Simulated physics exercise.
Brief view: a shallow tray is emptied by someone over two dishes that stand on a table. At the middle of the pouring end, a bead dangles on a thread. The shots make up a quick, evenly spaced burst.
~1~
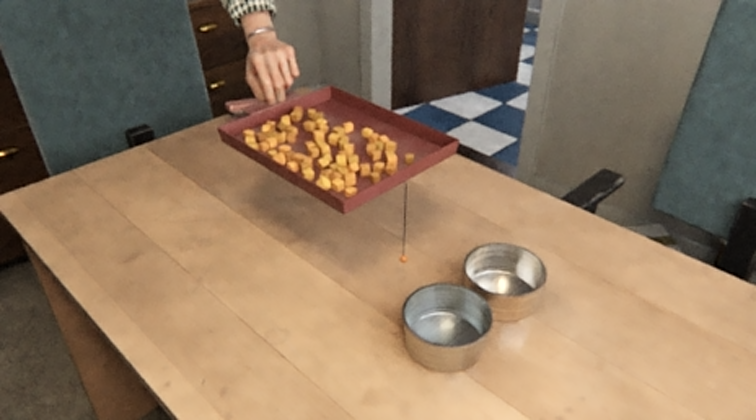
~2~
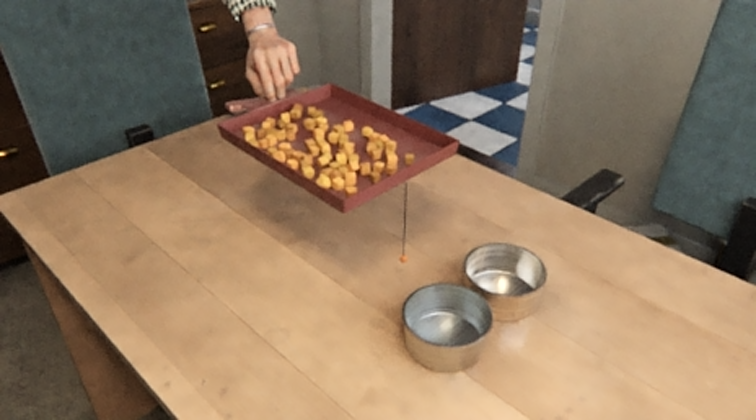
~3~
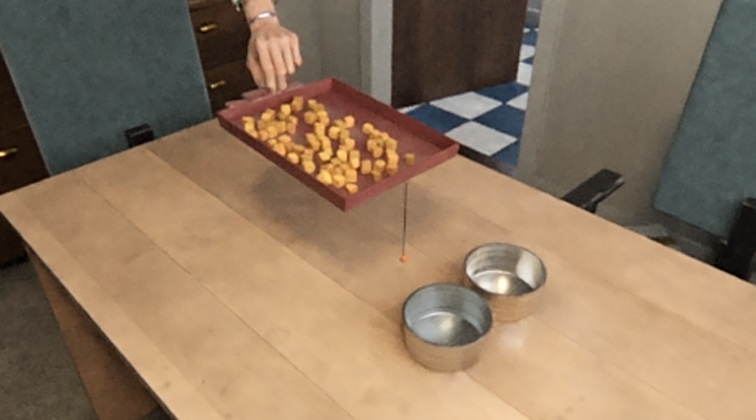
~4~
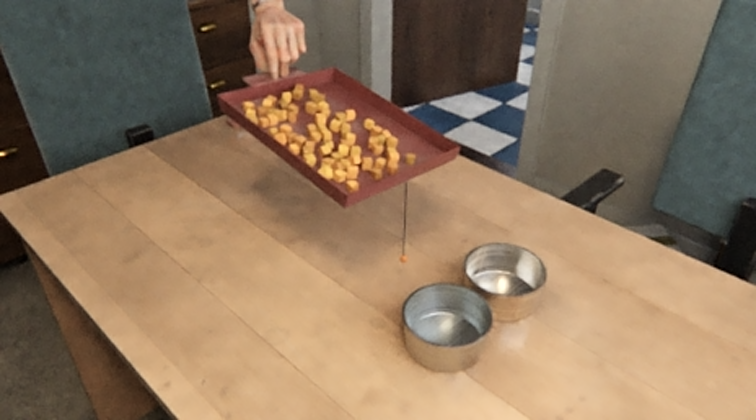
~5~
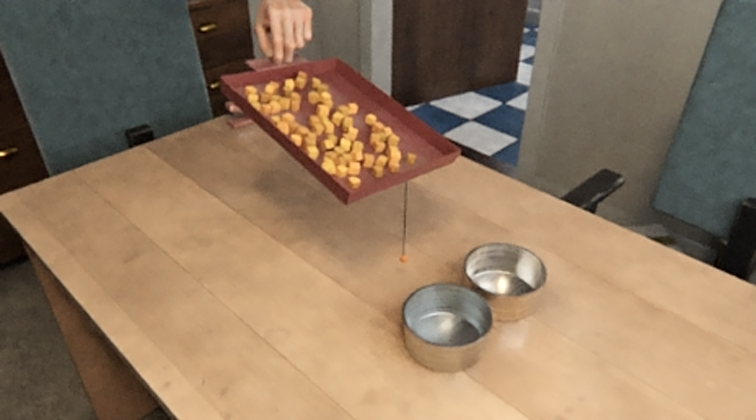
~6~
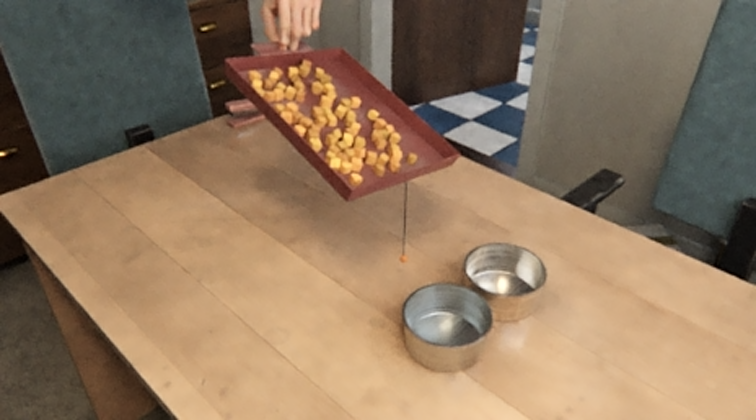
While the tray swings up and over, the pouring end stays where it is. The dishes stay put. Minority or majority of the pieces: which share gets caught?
The catch is short of half the load.
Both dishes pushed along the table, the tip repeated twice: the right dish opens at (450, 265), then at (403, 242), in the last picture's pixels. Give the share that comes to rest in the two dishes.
Roughly 60% first, roughly 10% second.
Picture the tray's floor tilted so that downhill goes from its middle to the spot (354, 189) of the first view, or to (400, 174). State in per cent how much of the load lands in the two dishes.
Case one 10 %; case two 60 %.
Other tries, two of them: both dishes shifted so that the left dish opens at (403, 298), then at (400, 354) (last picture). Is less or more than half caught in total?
First shift, a majority share; second shift, a minority share.
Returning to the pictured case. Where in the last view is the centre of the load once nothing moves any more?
Close to (458, 275) in the last picture.
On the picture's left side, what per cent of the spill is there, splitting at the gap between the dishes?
It comes out at roughly 70 percent.
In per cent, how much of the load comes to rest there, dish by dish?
The share is 0 per cent in the left dish and 0 per cent in the right dish.
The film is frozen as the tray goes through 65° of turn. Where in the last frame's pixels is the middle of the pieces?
The middle of the pieces sits at roughly (417, 145).
Soon, tray tipped steeply; all on the tray.
A while on, tray tipped past a quarter turn; most on the tray; a stray few in the right dish; about a quarter outside both; a stray few in the air.
Towards the end, tray tipped past a quarter turn; a small part in the left dish; a small part in the right dish; most outside both; a stray few in the air.
Finally, tray tipped past a quarter turn; a small part in the left dish; a small part in the right dish; nearly all outside both; a stray few in the air.
